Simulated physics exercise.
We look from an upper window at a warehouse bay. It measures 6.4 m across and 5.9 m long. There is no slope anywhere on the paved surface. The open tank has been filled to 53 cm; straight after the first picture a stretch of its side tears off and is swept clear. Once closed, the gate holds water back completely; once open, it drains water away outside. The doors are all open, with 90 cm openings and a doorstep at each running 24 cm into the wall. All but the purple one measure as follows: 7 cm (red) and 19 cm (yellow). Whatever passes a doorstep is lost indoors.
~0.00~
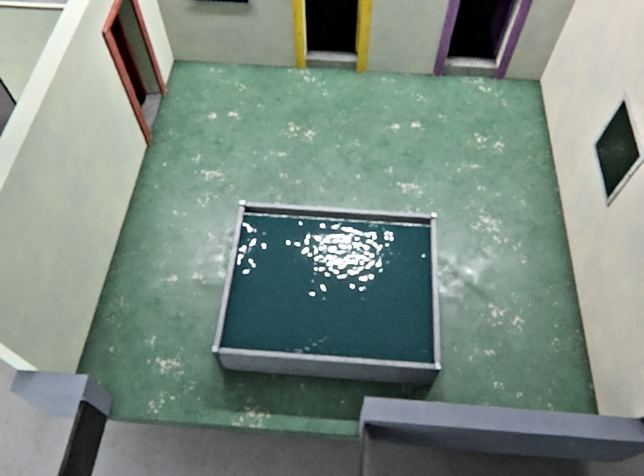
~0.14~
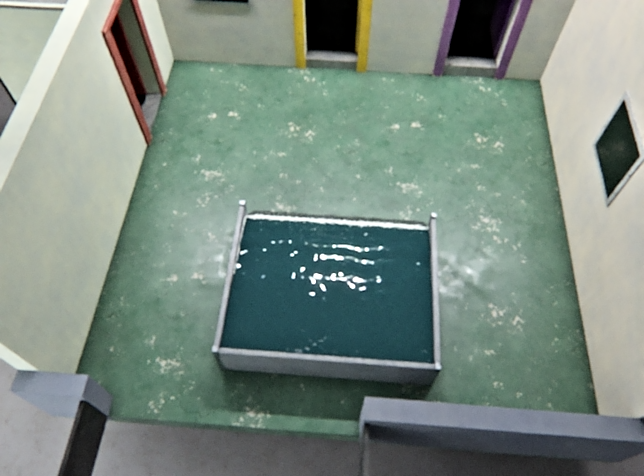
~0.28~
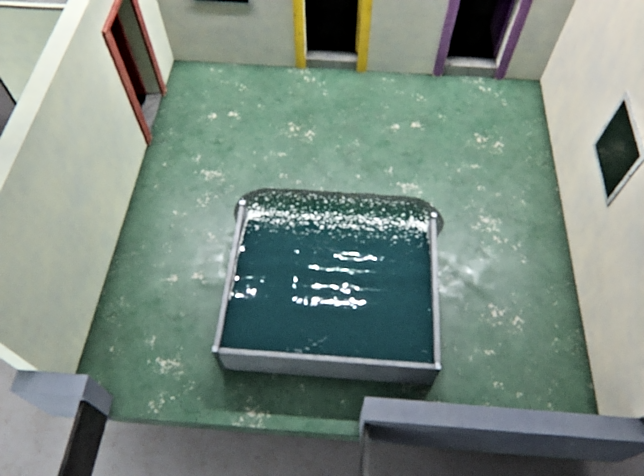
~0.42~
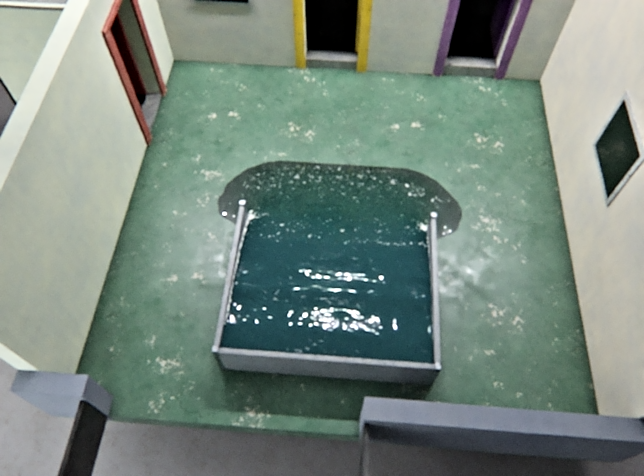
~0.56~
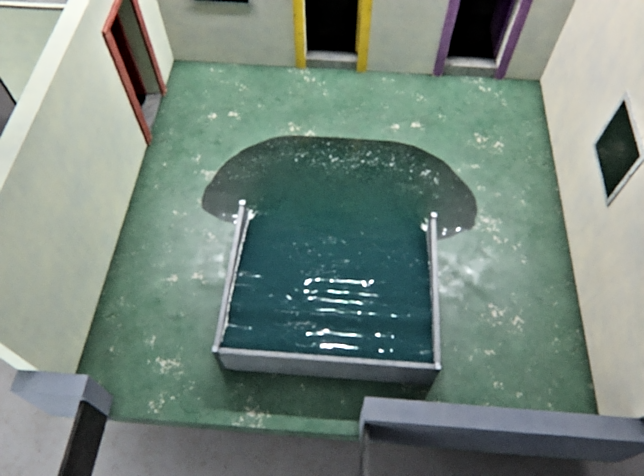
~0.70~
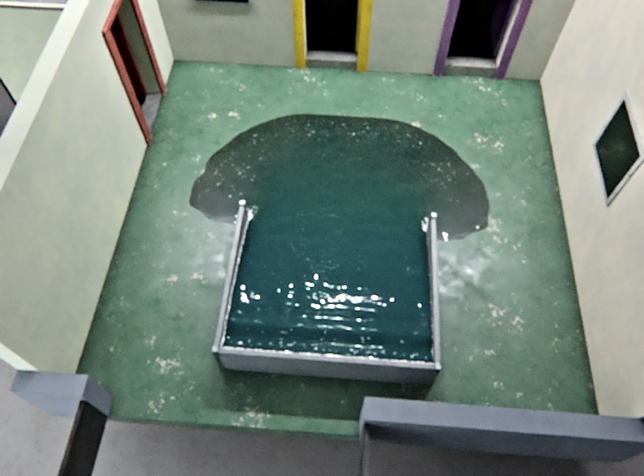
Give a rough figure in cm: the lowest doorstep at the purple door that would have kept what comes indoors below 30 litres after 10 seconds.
I would say 13 cm.
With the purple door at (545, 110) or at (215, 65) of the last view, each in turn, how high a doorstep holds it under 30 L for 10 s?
Roughly 19 cm, then roughly 15 cm.
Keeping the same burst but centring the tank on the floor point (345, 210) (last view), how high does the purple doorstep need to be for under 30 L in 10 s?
A minimum of about 13.5 cm.
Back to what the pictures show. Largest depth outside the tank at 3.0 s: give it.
I'd put it near 33 cm.
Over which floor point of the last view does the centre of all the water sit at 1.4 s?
My guess is close to (339, 237).
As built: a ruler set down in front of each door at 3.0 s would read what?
Depth at purple 18 cm, at red 11 cm, at yellow 25 cm.
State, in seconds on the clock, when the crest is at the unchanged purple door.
I'd say near 2.6 seconds.
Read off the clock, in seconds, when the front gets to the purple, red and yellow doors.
The purple door at 1.6 seconds, the red door at 2.0 seconds, the yellow door at 1.0 seconds.
After 1.4 s water covers 45 % of the floor, deepest (22 cm) near (286, 219); it has not reached the purple door.
After 3.0 s water covers 55 % of the floor, deepest (33 cm) near (536, 85); 18 cm at the purple door, 0 litres in over its 22 cm doorstep.
After 10.0 s water covers 95 % of the floor, deepest (12 cm) near (574, 307); 6 cm at the purple door, 0 litres in over its 22 cm doorstep.
At the purple door as built, the water arrived by 1.6 s and peaked near 20 cm at 2.6 s.
With a doorstep of 12 cm, 41 litres would have come in within the 10 s; with 16 cm, 10 litres. So under 30 litres takes about 13 cm.
